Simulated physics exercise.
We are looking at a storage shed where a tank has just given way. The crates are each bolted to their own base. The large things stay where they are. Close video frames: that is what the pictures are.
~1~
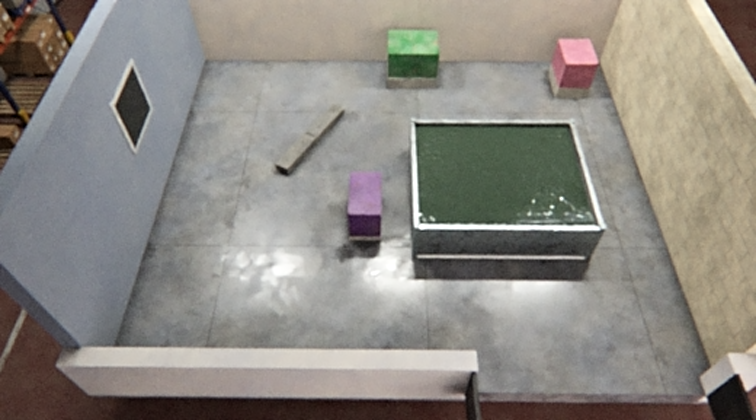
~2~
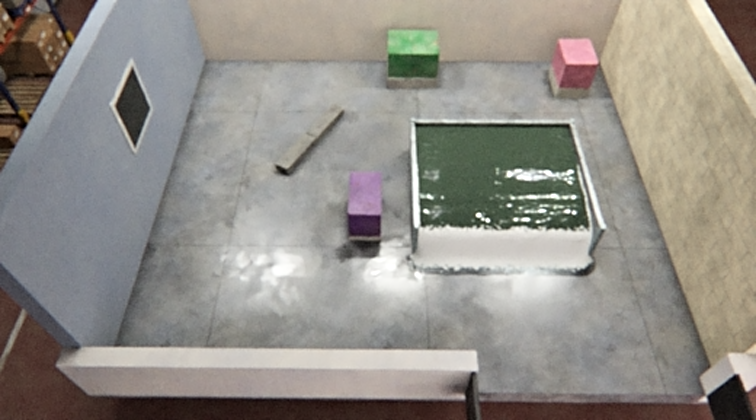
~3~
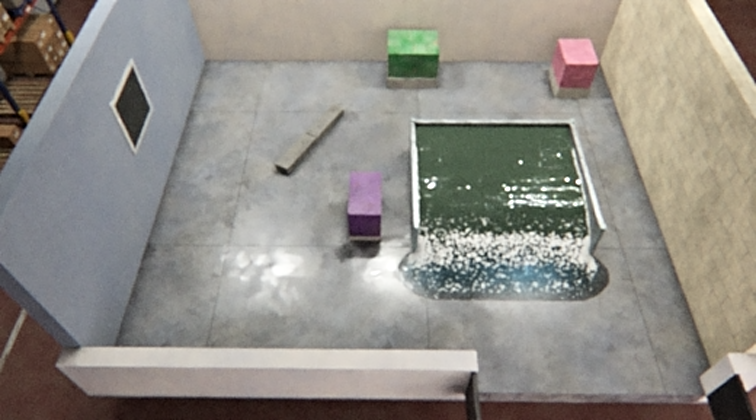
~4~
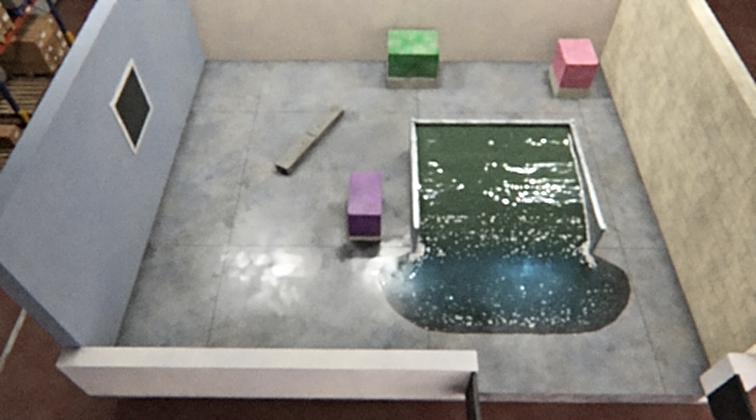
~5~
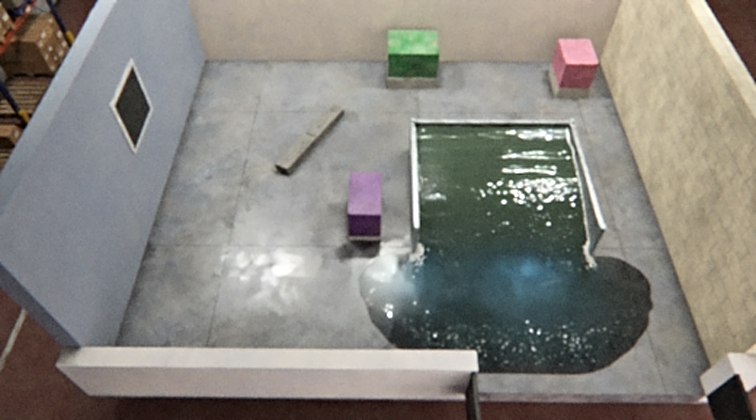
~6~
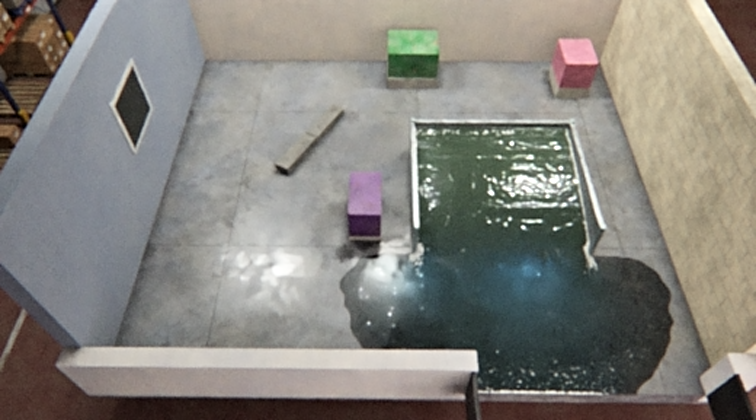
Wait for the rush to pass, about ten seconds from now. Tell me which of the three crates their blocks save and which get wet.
Here is how it ends: The purple crate is spared; the pink crate is spared; the green crate is spared.
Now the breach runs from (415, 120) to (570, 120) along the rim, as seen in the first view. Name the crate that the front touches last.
It's the purple-painted one.
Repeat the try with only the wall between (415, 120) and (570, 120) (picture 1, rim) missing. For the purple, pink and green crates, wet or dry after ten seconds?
Here goes: Purple crate - left alone; pink crate - hit; green crate - hit.
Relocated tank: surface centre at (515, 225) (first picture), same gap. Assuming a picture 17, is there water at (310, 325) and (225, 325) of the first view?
The first is wetted, and then the second is wetted.
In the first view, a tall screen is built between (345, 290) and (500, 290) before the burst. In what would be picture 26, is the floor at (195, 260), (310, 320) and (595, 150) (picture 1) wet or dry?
One by one: Soaked, spared, spared.
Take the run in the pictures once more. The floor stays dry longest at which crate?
Crate: The pink crate.
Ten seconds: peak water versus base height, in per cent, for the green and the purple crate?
About 30 and 30 per cent.
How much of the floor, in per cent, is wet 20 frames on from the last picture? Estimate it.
It works out to about 35 in a hundred.
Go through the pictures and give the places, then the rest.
In the first picture, the open tank at (499, 174) is whole and still.
In the second picture, water pours out at (503, 246) and has run to (411, 258).
In the third picture, the front is at (403, 271), out from the gap at (503, 247).
In the fourth picture, the front is at (395, 300), out from the gap at (502, 248).
In the fifth picture, the front is at (382, 323), out from the gap at (502, 248).
In the sixth picture, water pours out at (502, 248) and has run to a hidden place.
A moment on, water covers 20 % of the floor; the purple crate not reached, the pink crate not reached, the green crate not reached.
Next, water covers 25 % of the floor; the purple crate not reached, the pink crate not reached, the green crate not reached.
Then, water covers 35 % of the floor; the purple crate not reached, the pink crate not reached, the green crate not reached.
Later, water covers 50 % of the floor; the purple crate water round its plinth, the pink crate not reached, the green crate not reached.
In the end, water covers 65 % of the floor; the purple crate stayed above the water, the pink crate stayed above the water, the green crate stayed above the water.
